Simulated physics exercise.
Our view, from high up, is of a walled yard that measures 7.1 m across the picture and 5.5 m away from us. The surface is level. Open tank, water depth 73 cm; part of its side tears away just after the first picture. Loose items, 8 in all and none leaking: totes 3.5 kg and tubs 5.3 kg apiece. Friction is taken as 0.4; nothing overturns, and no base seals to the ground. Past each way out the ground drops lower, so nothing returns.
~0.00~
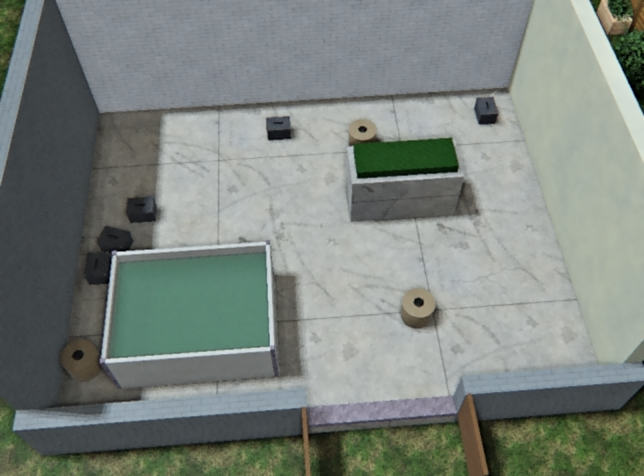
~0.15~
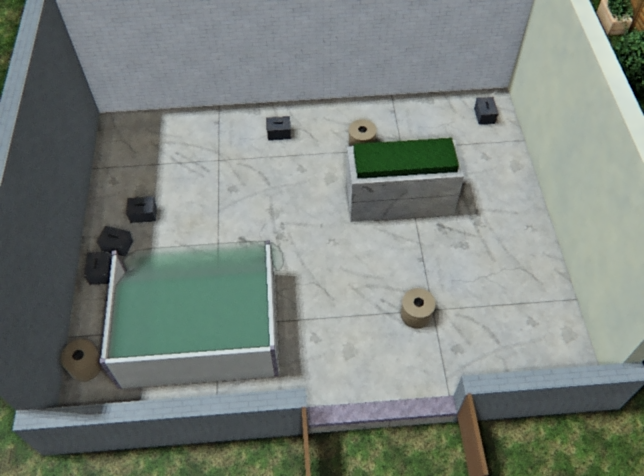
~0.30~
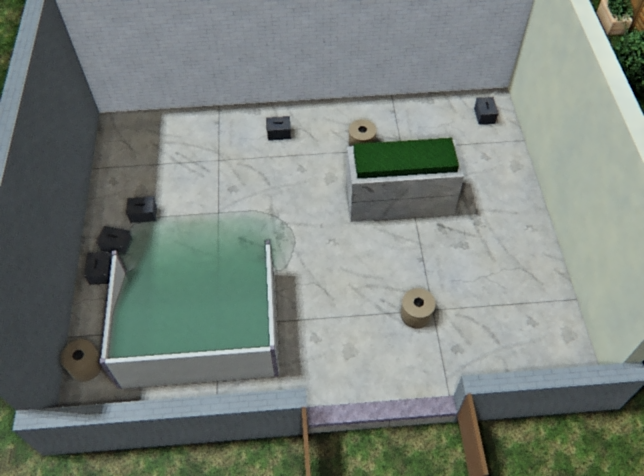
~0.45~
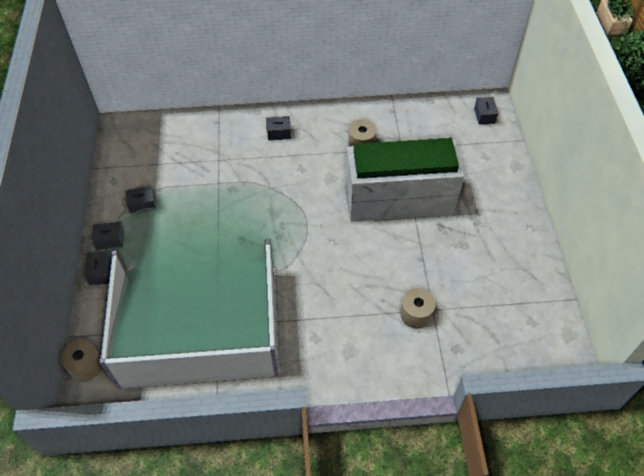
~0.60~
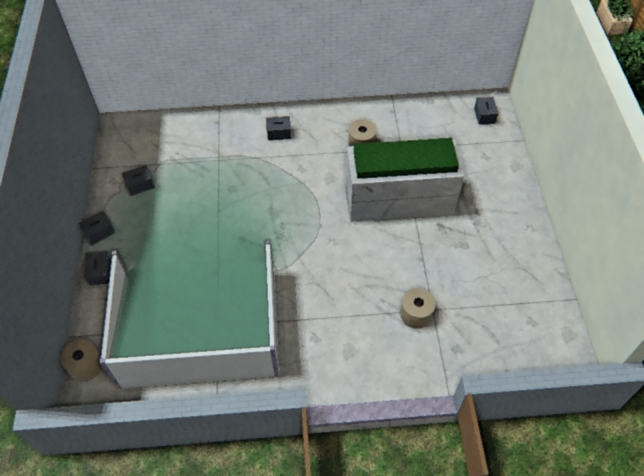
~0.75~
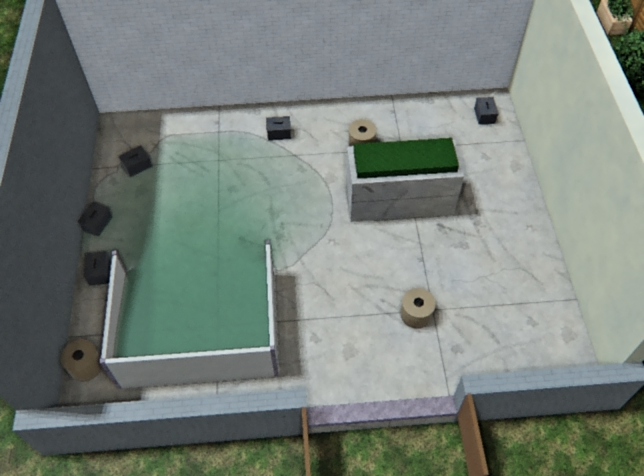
Green water spreads from an open-sided tank across the yard, pushing two dark totes away.
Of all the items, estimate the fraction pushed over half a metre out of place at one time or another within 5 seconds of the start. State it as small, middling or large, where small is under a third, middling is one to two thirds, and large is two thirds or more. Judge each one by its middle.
Large.
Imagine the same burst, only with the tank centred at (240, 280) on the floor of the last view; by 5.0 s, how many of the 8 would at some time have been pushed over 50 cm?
In that case the number is 7.
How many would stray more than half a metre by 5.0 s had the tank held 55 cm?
That would give 6.
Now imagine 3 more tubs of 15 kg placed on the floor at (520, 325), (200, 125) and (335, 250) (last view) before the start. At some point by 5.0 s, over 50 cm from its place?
Answers in order are does not cross, crosses the line and does not cross.
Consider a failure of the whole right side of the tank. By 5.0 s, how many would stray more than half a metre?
Then it comes to 2 of them.
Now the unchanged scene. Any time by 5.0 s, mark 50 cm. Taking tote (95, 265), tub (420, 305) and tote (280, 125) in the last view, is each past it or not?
Listed in sequence: Higher; lower; higher for the last.
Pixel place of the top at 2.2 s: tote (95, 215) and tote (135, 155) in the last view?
First near (101, 110), second near (103, 89).
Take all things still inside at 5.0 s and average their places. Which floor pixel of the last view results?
I'd put it close to (309, 223) in the last view.
After 1.1 s 2 of 8 are over 50 cm from their spots; 1 afloat.
After 2.2 s 4 of 8 are over 50 cm from their spots; 3 afloat.
After 3.5 s 4 of 8 are over 50 cm from their spots; 5 afloat.
After 5.0 s 7 of 8 are over 50 cm from their spots, and 7 have been at some point; 6 afloat.
